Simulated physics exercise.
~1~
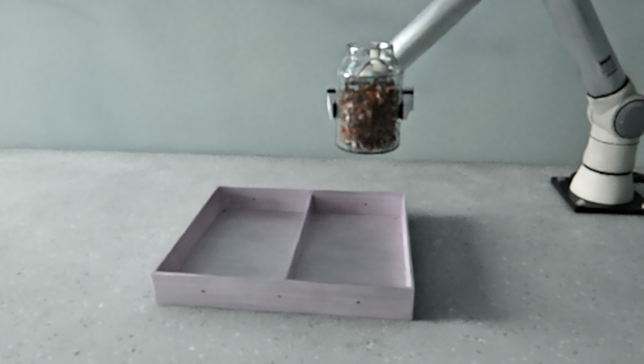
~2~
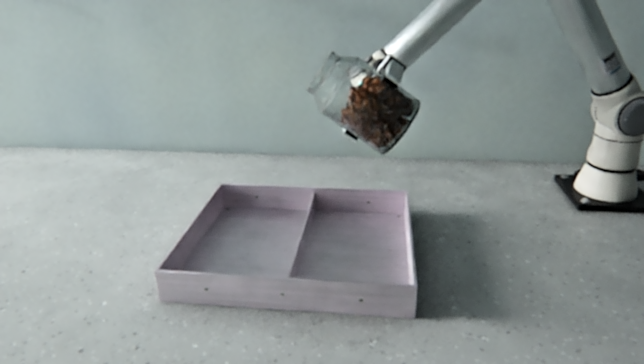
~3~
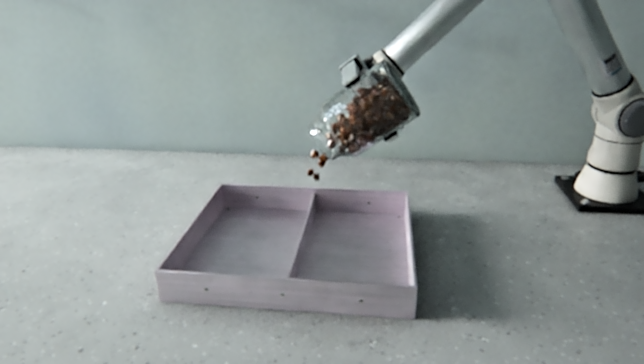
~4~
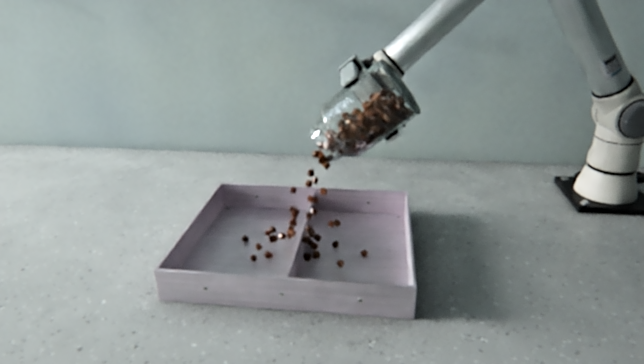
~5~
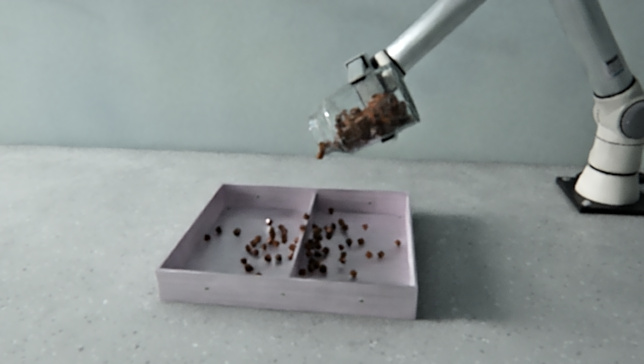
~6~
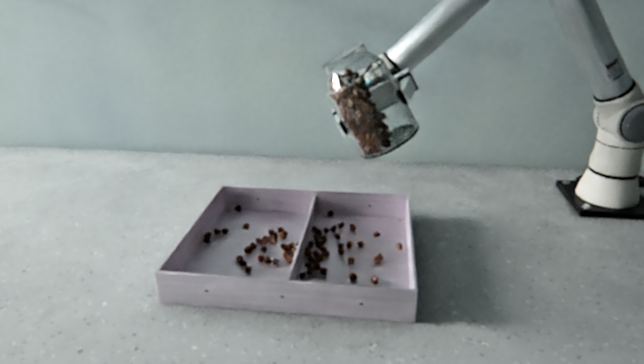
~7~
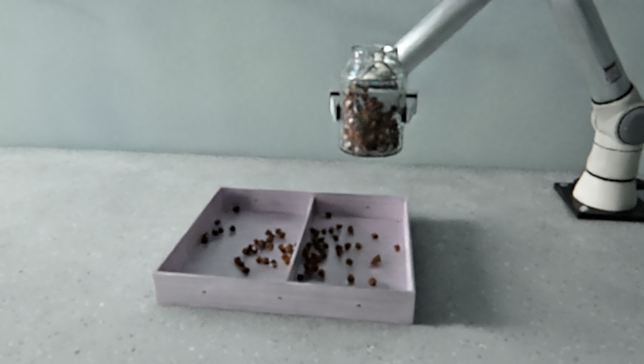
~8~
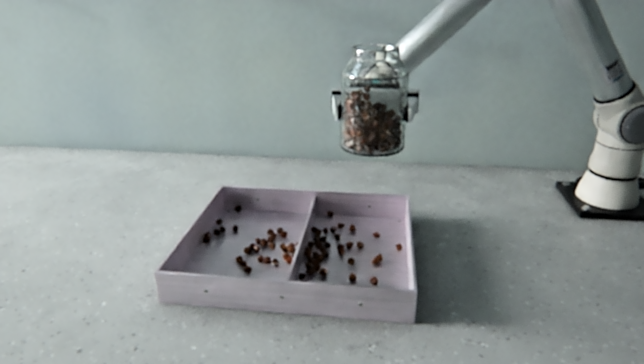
Above a divided tray, a robot arm tips a jar, spills some pellets, and rights it.
